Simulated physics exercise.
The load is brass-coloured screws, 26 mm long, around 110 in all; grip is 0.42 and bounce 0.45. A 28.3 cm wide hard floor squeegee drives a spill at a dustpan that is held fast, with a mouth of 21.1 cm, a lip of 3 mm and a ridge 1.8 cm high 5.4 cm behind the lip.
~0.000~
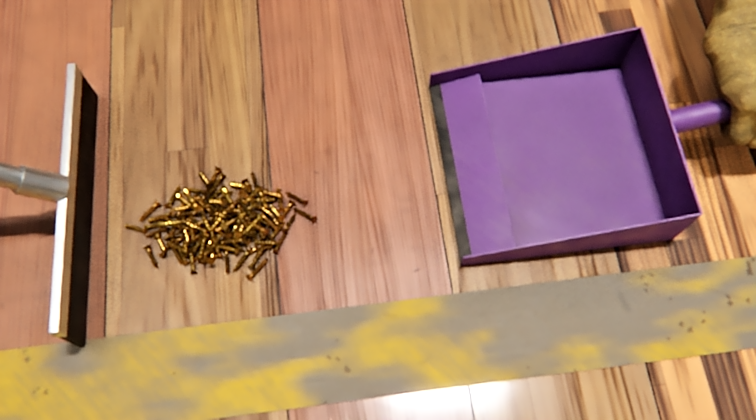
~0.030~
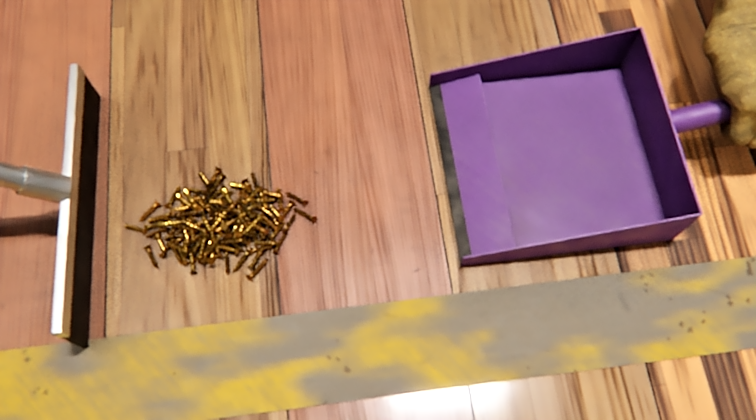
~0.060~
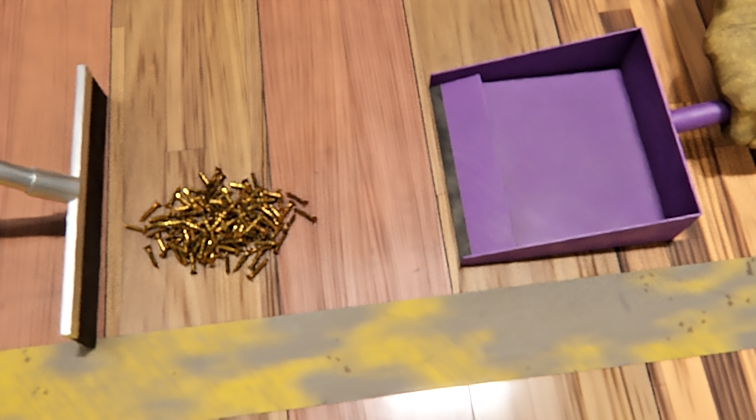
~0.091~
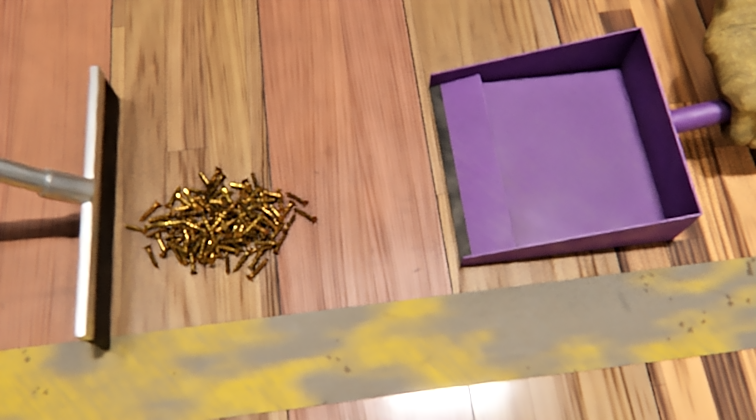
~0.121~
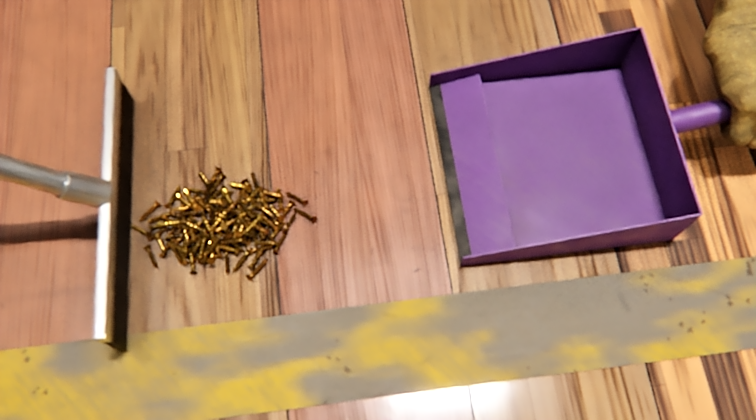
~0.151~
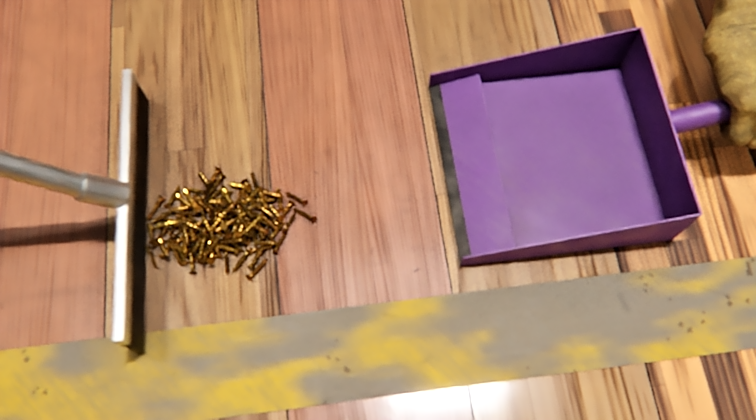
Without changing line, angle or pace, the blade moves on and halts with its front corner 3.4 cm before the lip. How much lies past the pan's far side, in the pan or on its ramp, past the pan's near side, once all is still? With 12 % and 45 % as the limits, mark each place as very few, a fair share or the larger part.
My call: Past the pan's far side: Very few; in the pan or on its ramp: A fair share; past the pan's near side: A fair share.
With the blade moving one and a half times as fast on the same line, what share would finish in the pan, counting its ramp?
About 20 %.
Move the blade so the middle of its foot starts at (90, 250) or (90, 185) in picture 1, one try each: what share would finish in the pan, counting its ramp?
The two tries give about 15 % and about 25 %.
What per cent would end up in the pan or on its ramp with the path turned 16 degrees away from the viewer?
Roughly 25 per cent.
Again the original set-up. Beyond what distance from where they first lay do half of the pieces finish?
It comes to some 24 cm.
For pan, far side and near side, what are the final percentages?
In per cent - far side 0, pan 25, near side 25.
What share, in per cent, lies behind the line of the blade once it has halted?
I'd say close to 0 per cent.
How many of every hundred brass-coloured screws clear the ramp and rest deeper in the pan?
Estimate: Near 0 per cent of all.
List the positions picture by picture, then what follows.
In the first frame, blade from (59, 332) to (76, 73), moved 0.0 cm, 0 of the pieces shifted so far; middle of the pieces at (220, 222); pan at (563, 157).
In the second frame, blade from (62, 332) to (78, 73), moved 0.3 cm, 0 of the pieces shifted so far; middle of the pieces at (220, 223).
In the third frame, blade from (71, 333) to (86, 74), moved 1.1 cm, 0 of the pieces shifted so far; middle of the pieces at (220, 223).
In the fourth frame, blade from (85, 335) to (99, 75), moved 2.4 cm, 0 of the pieces shifted so far; middle of the pieces at (221, 223).
In the fifth frame, blade from (104, 337) to (115, 77), moved 4.2 cm, 2 of the pieces shifted so far; middle of the pieces at (220, 223).
In the sixth frame, blade from (123, 340) to (131, 79), moved 5.9 cm, 6 of the pieces shifted so far; middle of the pieces at (220, 223); pan at (563, 157). Its pace works out near 0.59 m/s, heading 14 degrees towards the viewer's side.
After 0.40 s, middle of the blade 18 cm from the lip; 0 % over the lip, far side 0 %, near side 5 %.
After 0.56 s, middle of the blade 9 cm from the lip; 0 % over the lip, far side 0 %, near side 15 %.
After 0.84 s, middle of the blade 4 cm from the lip; 25 % over the lip, far side 0 %, near side 25 %.
In the end, at 1.4 s, far side 0 %, pan 25 %, near side 25 %, in front of the lip or behind the blade 50 %.
